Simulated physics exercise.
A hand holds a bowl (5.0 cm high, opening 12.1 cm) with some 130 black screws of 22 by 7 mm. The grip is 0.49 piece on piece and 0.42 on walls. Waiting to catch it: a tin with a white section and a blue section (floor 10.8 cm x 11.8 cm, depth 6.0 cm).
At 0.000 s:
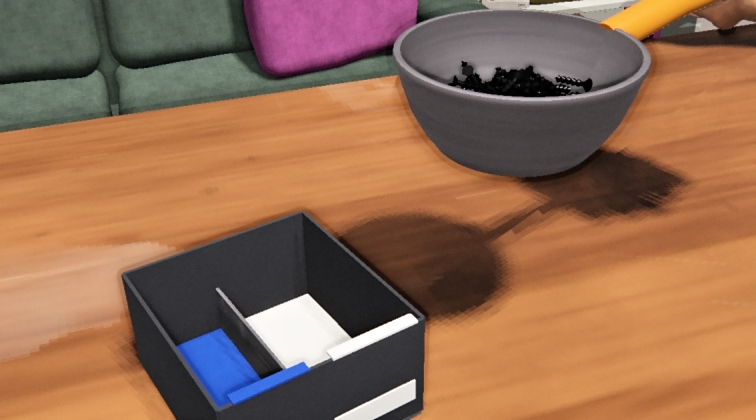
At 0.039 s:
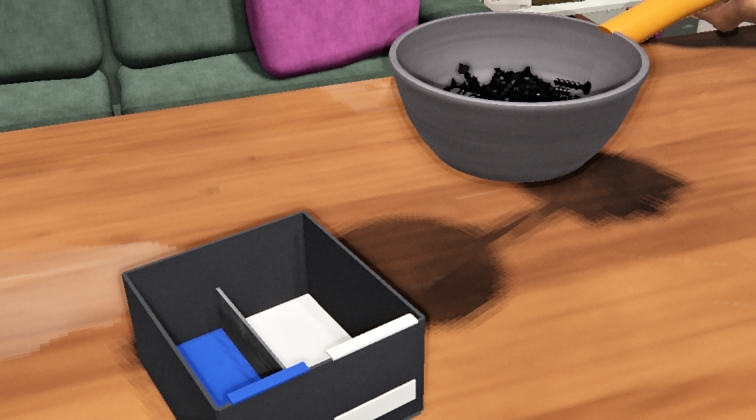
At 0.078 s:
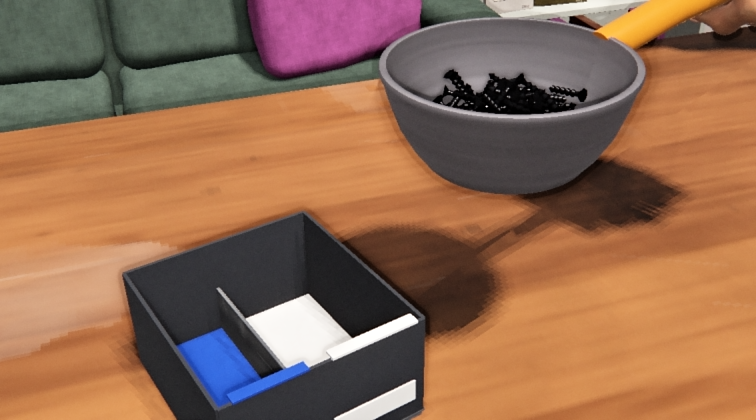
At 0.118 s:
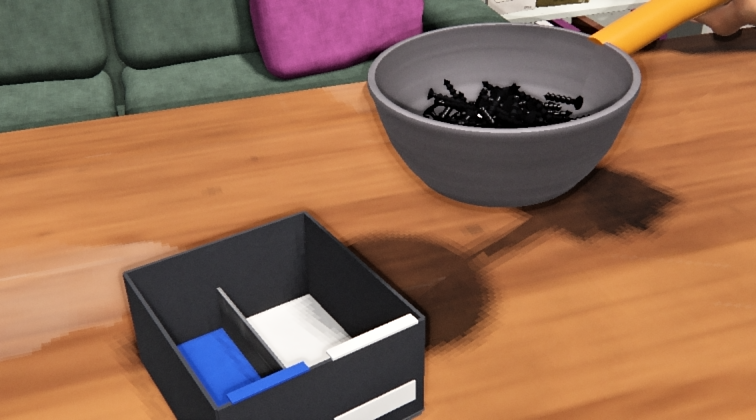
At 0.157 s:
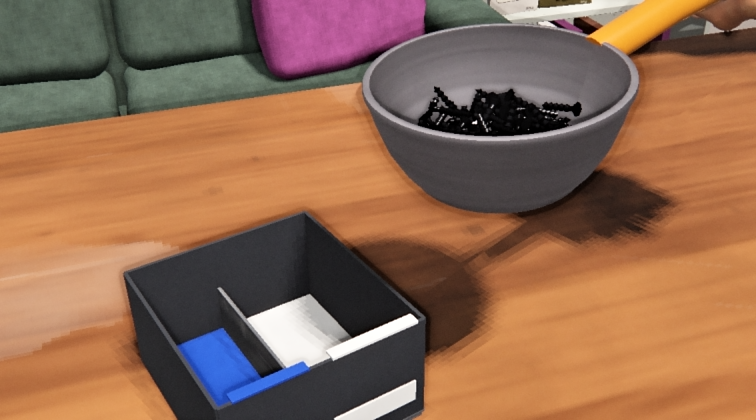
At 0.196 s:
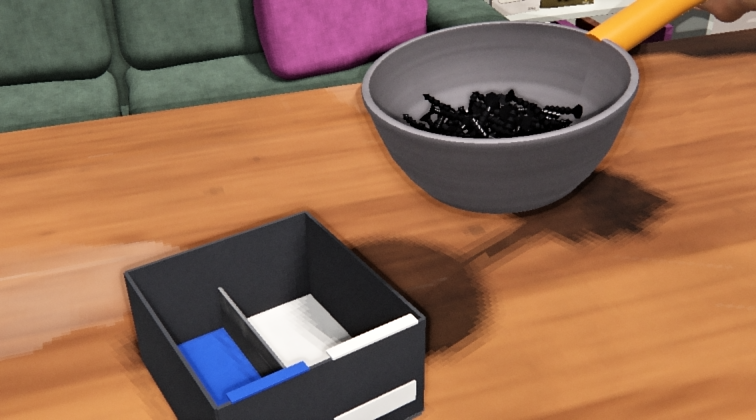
On a wooden table, a hand moving a grey bowl of black screws slightly closer to a divided tin, then tilting it slightly left.
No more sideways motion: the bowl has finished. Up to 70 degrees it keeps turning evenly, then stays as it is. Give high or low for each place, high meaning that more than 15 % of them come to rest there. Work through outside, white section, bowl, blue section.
Outside: Low, white section: Low, bowl: High, blue section: Low.
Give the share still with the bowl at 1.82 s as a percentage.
Still roughly 100 percent of it.
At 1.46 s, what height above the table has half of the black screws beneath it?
Roughly 14 centimetres above the table.
After 0.68 s, tilt 28 degrees; bowl 100 %; middle of all pieces near (507, 134).
Then, at 1.09 s, tilt 47 degrees; bowl 100 %; middle of all pieces near (504, 133).
After 1.46 s, tilt 63 degrees; bowl 100 %; middle of all pieces near (501, 136).
After 1.82 s, tilt 70 degrees; bowl 100 %; middle of all pieces near (501, 137).
In the end, at 2.2 s, outside 0 %, white section 0 %, bowl 100 %, blue section 0 %.
